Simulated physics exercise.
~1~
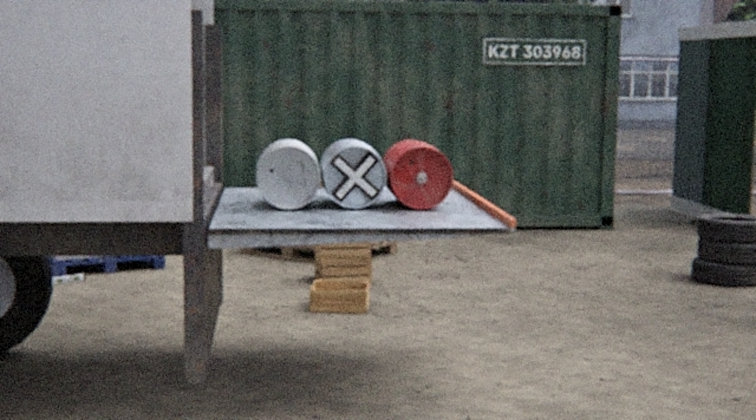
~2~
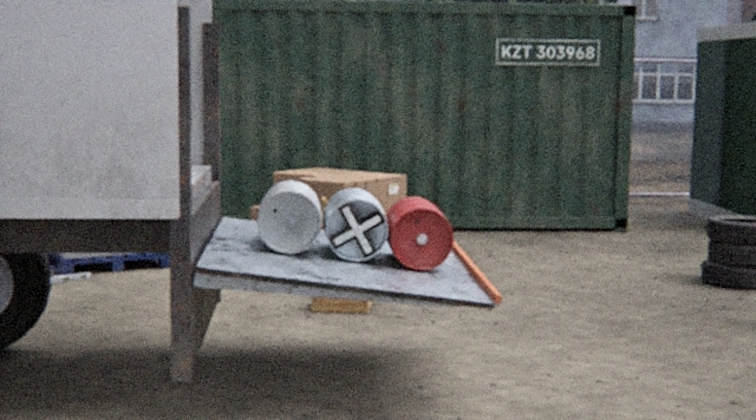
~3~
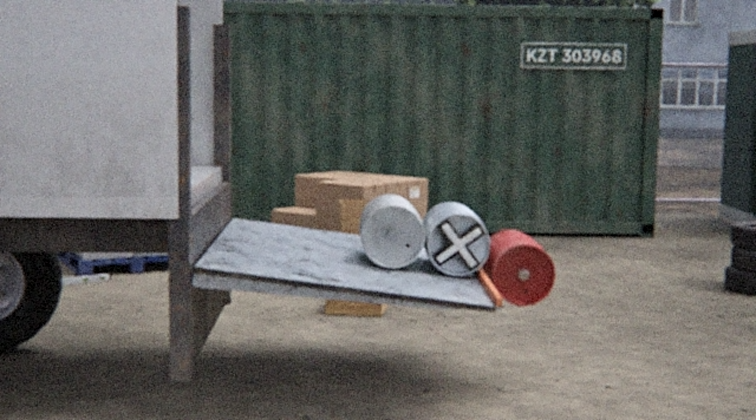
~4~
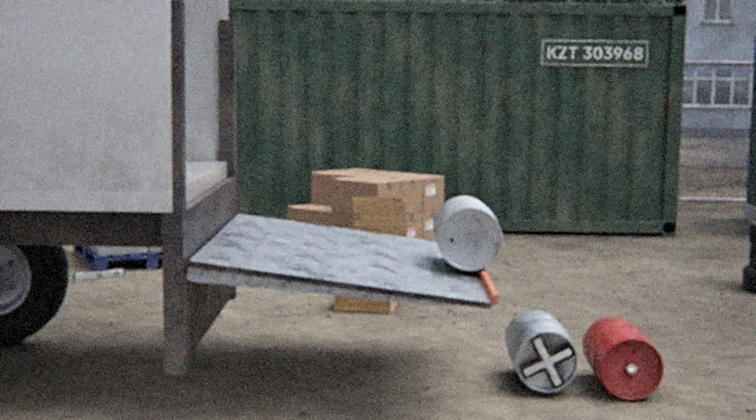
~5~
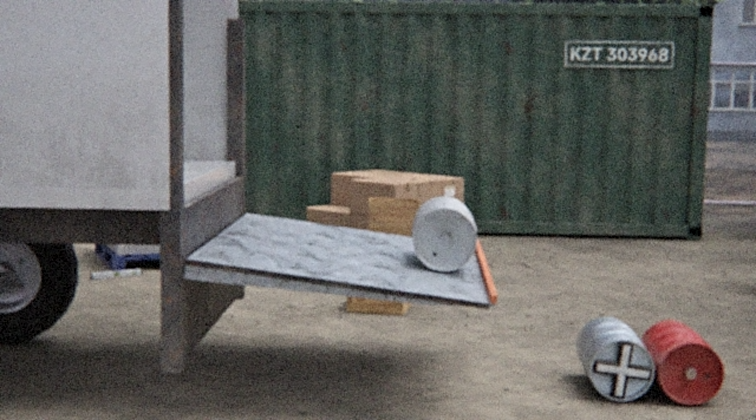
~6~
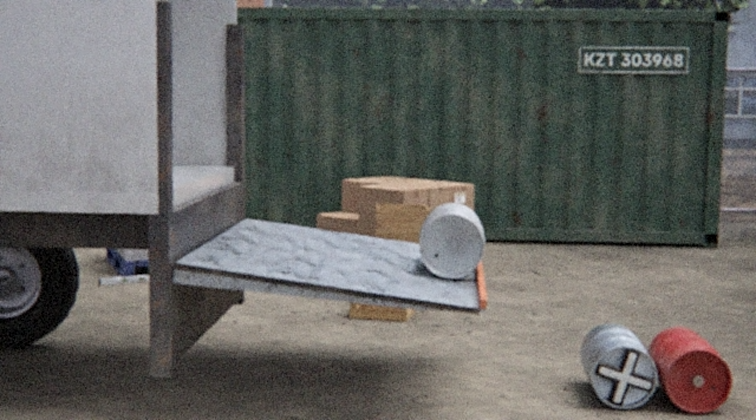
A delivery lorry's box body stands at the left of a yard, seen from the side, with its grey lift platform reaching right before a green shipping container. Three kegs lie end-on across the platform, a plain pale one, a grey one with a white cross, and a red one nearest the orange stop at the edge. The platform lowers a little and tips outwards, revealing cardboard boxes behind. The kegs roll right, and the red one goes over the stop, followed by the crossed one. Both roll along the ground and settle side by side, while the pale keg stays against the stop.
